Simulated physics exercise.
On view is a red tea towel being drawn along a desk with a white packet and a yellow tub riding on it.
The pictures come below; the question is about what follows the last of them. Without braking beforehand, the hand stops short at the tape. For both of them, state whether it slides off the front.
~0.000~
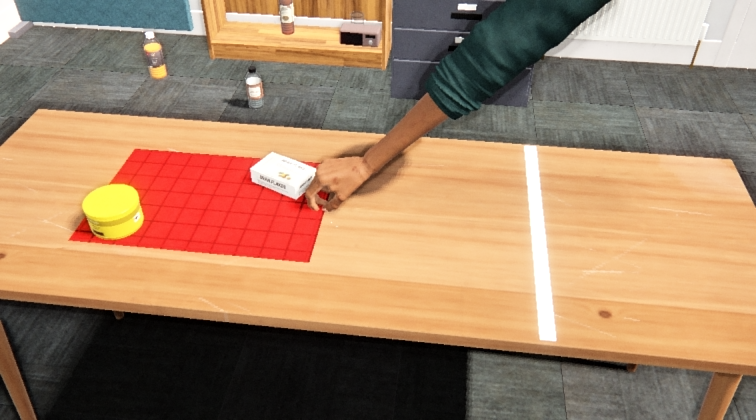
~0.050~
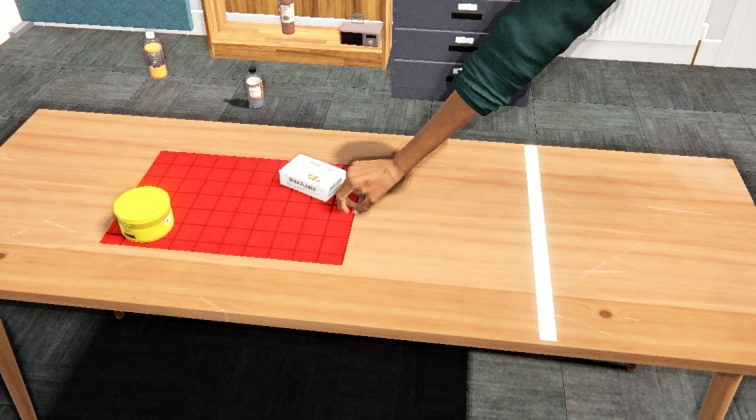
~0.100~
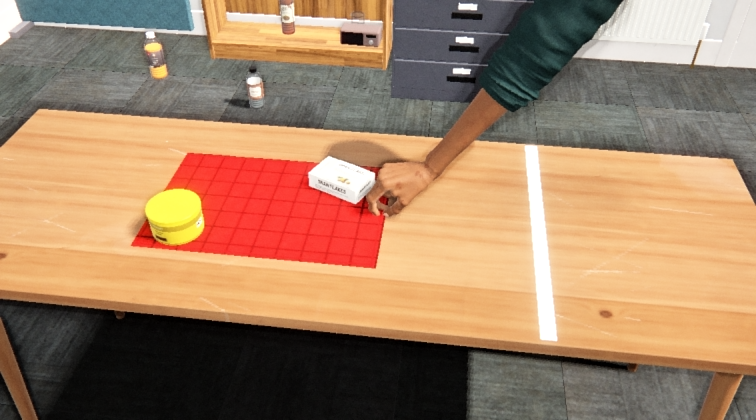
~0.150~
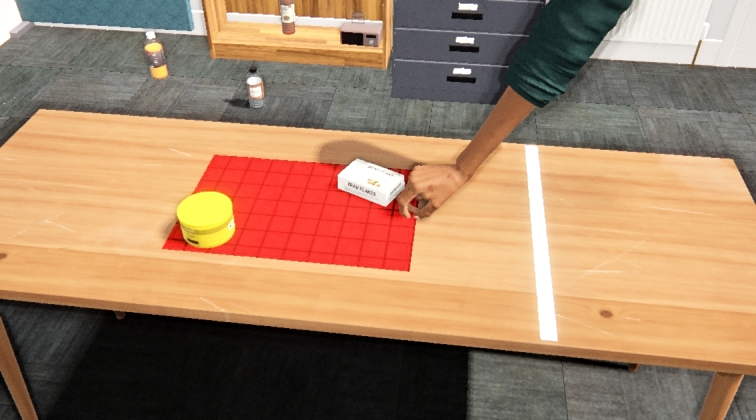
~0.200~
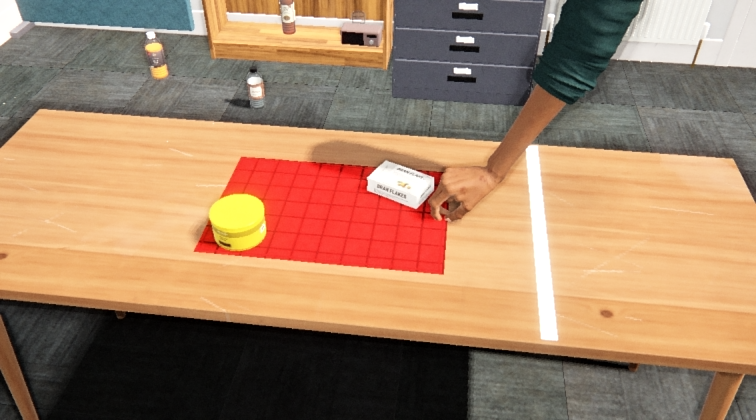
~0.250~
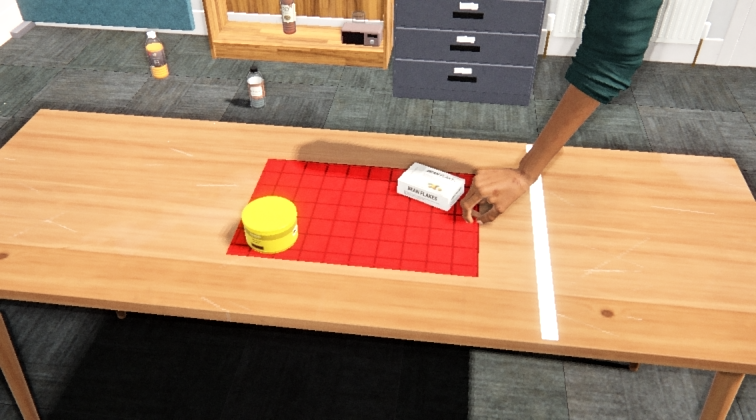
The white packet does slide off the front. The yellow tub does not slide off the front.
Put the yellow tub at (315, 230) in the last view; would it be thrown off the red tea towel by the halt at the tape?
It keeps its seat.
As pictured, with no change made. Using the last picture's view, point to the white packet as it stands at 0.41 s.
At the stated time, position (521, 193).
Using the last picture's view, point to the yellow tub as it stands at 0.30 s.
Look around (302, 228) in the last picture.
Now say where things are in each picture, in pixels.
In the first frame, tea towel end (309, 263); white packet (283, 168); yellow tub (110, 200); tape (546, 318).
In the second frame, tea towel end (342, 266), far hem (100, 243); yellow tub (142, 203).
In the third frame, tea towel end (375, 269); white packet (342, 173).
In the fourth frame, tea towel end (409, 272), far hem (162, 249); yellow tub (204, 208).
In the fifth frame, tea towel end (443, 275); white packet (401, 177).
In the sixth frame, tea towel end (478, 277), far hem (226, 254); white packet (431, 179); yellow tub (269, 213); tape (548, 317).
Around 0.30 s, hem short of the tape; white packet on the cloth near (461, 188); yellow tub on the cloth near (302, 228).
Around 0.41 s, hem at the tape; white packet on the cloth near (521, 193); yellow tub on the cloth near (367, 233).
Finally, hem at the tape; white packet ahead of the hem near (576, 199); yellow tub on the cloth near (429, 239). The white packet slides clear of the cloth and the yellow tub keeps its seat.
